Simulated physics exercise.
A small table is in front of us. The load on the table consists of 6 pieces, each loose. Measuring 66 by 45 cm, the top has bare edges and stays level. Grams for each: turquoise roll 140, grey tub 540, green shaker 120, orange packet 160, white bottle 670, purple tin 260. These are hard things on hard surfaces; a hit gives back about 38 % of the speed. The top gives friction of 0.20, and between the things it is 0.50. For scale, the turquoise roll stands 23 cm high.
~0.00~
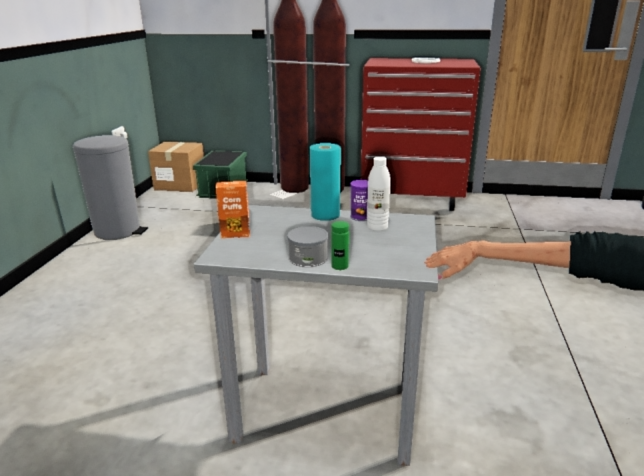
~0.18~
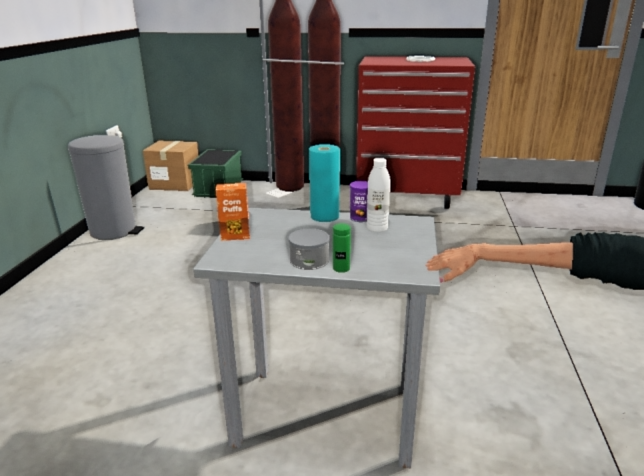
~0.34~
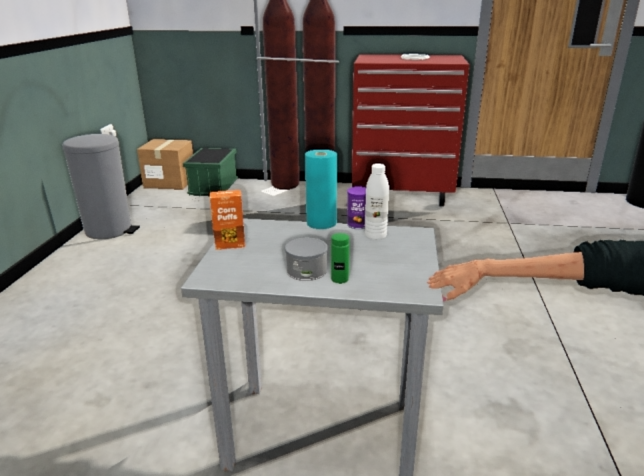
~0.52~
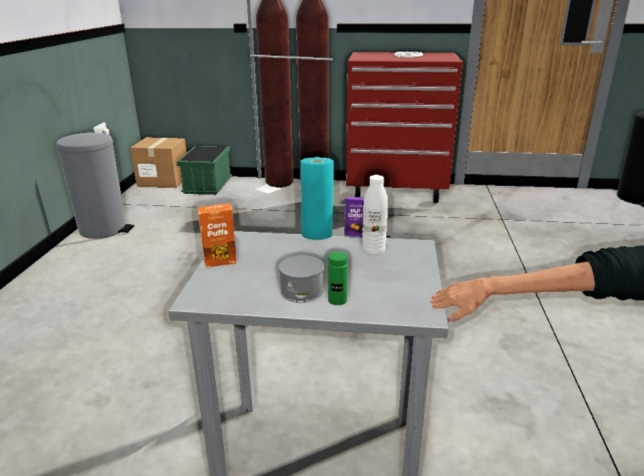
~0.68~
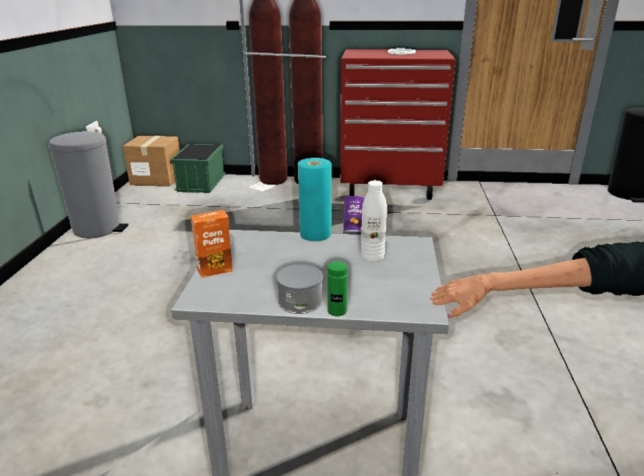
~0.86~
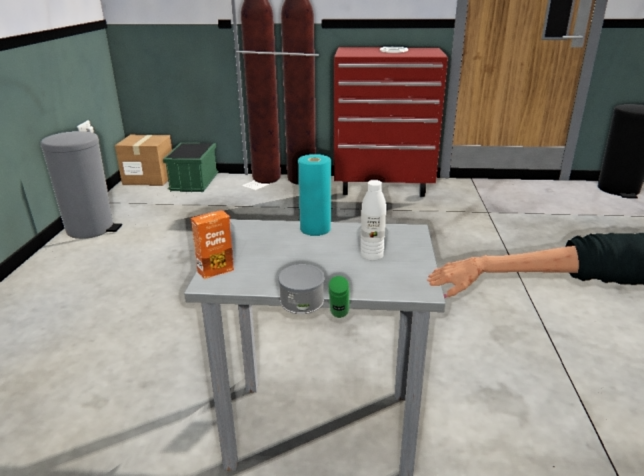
In a garage-like room, a hand rests at the right edge of a small grey table holding six items. The table slides toward the viewer, and the purple tin drops out of sight behind the white bottle; then the table moves partway back, with the green shaker at its front edge.
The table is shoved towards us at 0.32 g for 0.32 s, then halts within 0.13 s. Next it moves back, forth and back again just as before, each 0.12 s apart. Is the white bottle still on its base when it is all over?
Yes, it is still on its base.
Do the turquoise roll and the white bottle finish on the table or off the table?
The turquoise roll winds up out of bounds; the white bottle stays within bounds.
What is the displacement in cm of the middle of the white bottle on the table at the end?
17 cm.
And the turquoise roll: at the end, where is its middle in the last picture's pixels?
It ends up at about (317, 390).
By 1.16 s, white bottle 14 cm from its spot near (373, 206); orange packet 13 cm from its spot.
By 1.56 s, table 20 cm from its start; turquoise roll now off the table; white bottle 2 cm from its spot near (373, 218).
By 2.06 s, table 9 cm from its start; white bottle 19 cm from its spot near (373, 226); orange packet 18 cm from its spot.
When it is over (2.9 s), off the table and tipped over, turquoise roll, grey tub, green shaker and purple tin; not toppled but over 5 cm from the start, orange packet and white bottle. End places, in pixels of the last picture, white bottle near (373, 210).
